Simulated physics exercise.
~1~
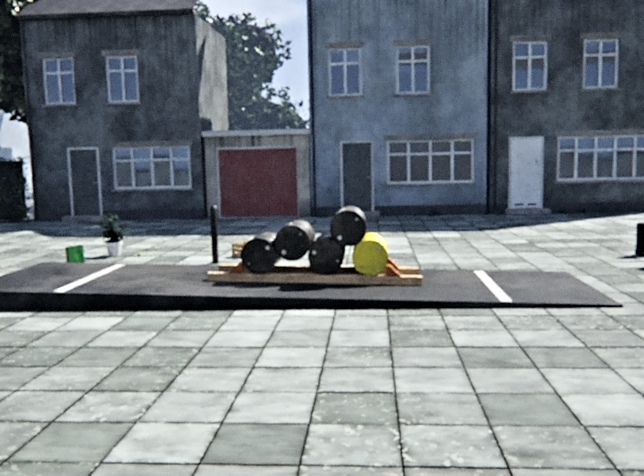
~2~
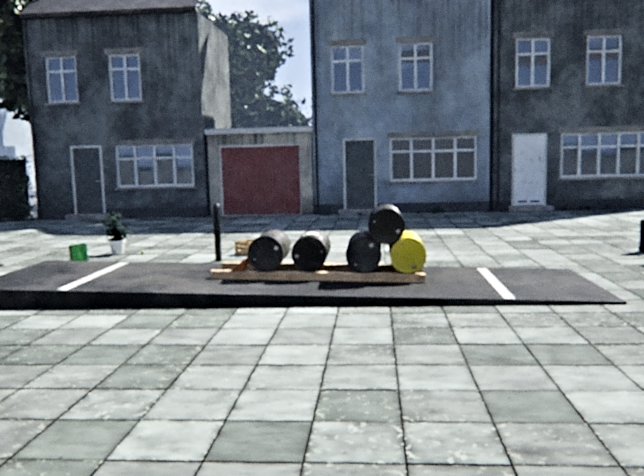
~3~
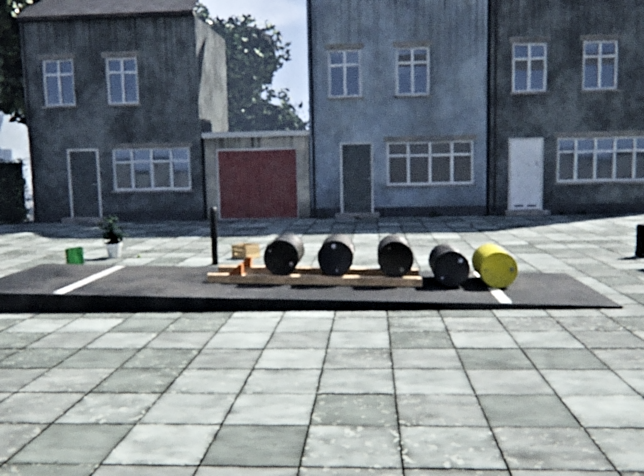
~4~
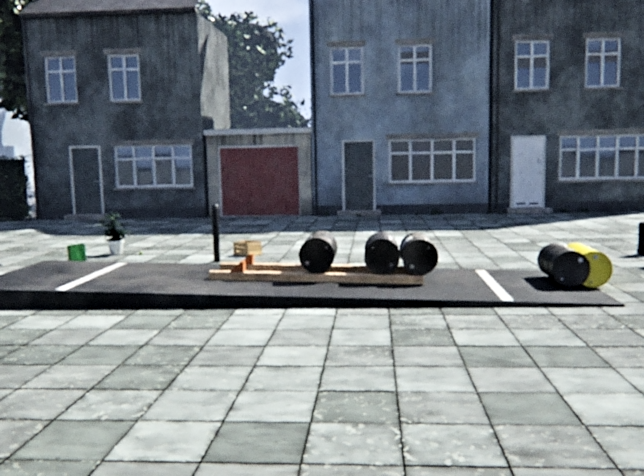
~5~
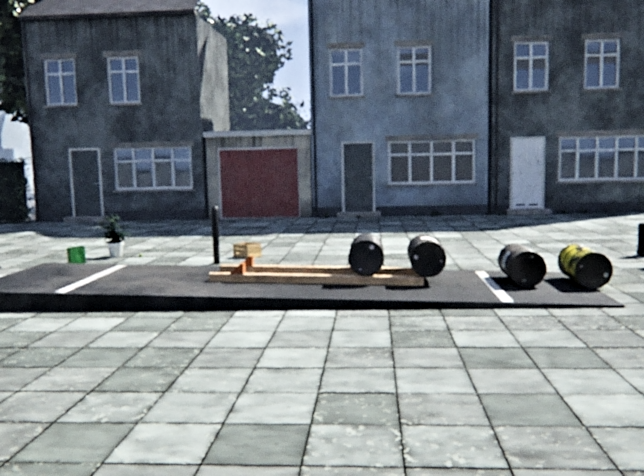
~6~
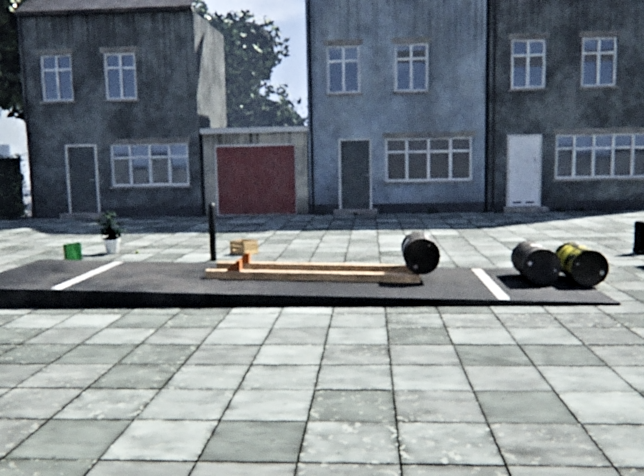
A yellow drum sits at the right end of a pile of black drums, ends facing us, on low timbers across a dark paved strip. The slightly swaying view looks across pale slabs towards grey and bluish houses and a red garage door, with a green box and potted plant at left. The pile slumps and spreads rightward into a row. The yellow drum leads off the timbers and crosses the right white line, a black one following. Finally, these two rest close together beyond the line, while another black drum is at the timbers' right end.
